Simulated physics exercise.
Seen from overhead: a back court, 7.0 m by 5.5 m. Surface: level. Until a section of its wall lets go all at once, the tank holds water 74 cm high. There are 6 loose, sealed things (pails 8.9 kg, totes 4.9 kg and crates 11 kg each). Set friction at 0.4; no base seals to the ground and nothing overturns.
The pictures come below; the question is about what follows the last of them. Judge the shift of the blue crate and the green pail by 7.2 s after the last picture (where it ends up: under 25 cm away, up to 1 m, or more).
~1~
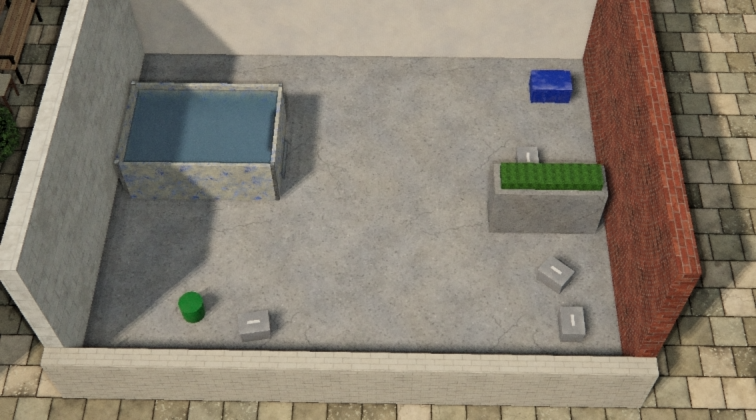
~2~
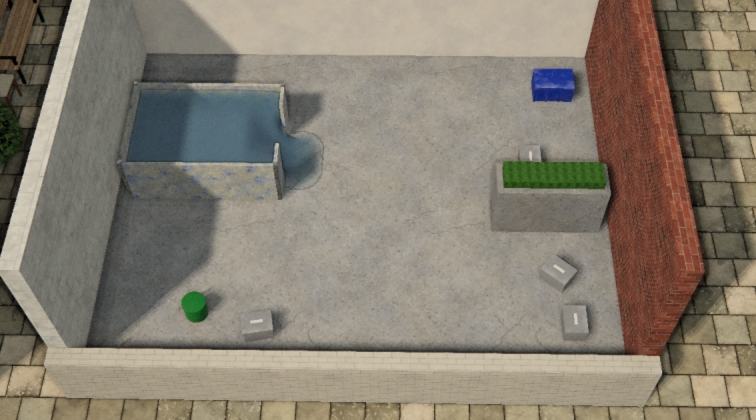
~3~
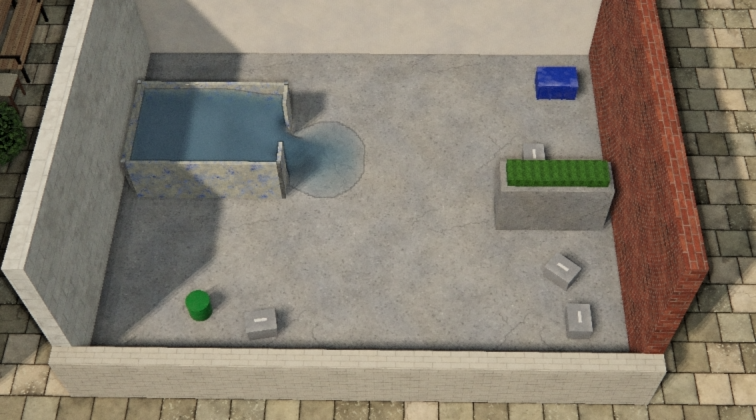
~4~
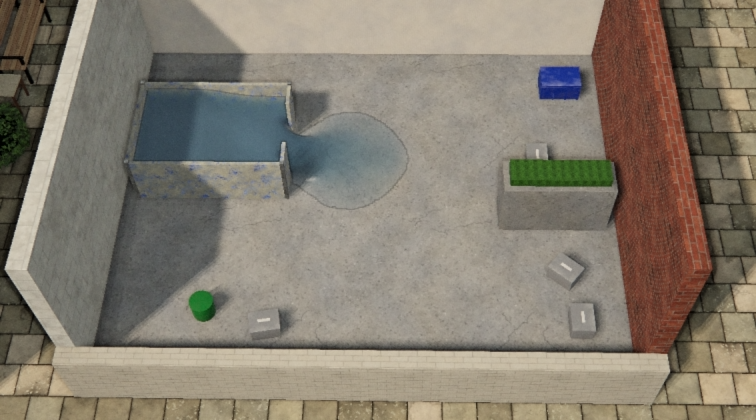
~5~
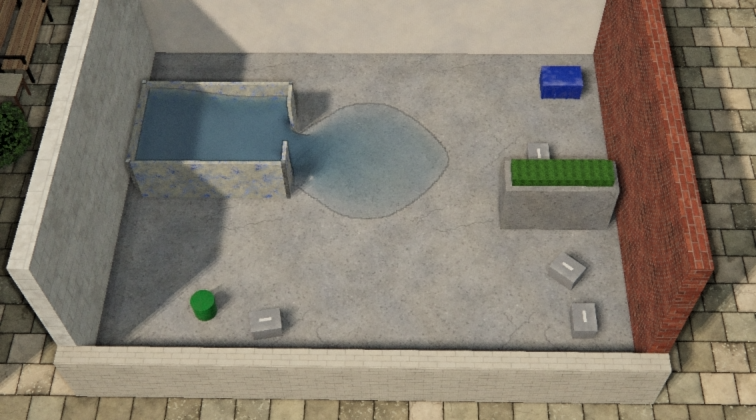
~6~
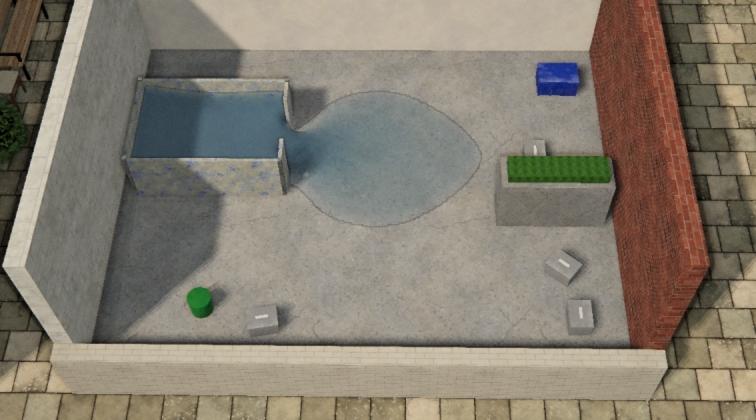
Result - blue crate: Large displacement; green pail: Almost no movement.
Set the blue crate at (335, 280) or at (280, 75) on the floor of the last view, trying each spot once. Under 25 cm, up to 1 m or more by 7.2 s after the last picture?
Well, the first time it keeps still, and the second time it keeps still.
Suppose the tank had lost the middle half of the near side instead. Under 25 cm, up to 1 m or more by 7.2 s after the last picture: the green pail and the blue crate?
The green pail would be washed far off and the blue crate would remain almost still.
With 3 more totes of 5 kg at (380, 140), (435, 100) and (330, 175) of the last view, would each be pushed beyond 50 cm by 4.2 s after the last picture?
In the order listed: Across the line; across the line; across the line.
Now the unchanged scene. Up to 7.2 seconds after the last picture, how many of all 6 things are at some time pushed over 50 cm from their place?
Count: 4.
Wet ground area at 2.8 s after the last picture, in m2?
Some 25 m2 of it.
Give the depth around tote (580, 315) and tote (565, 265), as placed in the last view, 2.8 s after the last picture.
Some 20 cm at the first, some 12 cm at the second.
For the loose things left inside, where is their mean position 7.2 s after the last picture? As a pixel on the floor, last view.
It works out to somewhere near (428, 252) on the floor.
Then, 0.9 s after the last picture the blue crate is near (561, 72), 0.0 m from its start, aground; the green pail is near (199, 298), 0.0 m from its start, aground; 0 afloat.
Then, 2.8 s after the last picture the blue crate is near (534, 83), 0.5 m from its start, afloat; the green pail is near (199, 298), 0.0 m from its start, aground; 4 afloat.
Then, 4.8 s after the last picture the blue crate is near (473, 115), 1.6 m from its start, afloat; the green pail is near (199, 298), 0.0 m from its start, aground; 4 afloat.
Then, 7.2 s after the last picture the blue crate is near (452, 142), 2.2 m from its start, afloat; the green pail is near (199, 298), 0.0 m from its start, aground; 4 afloat.
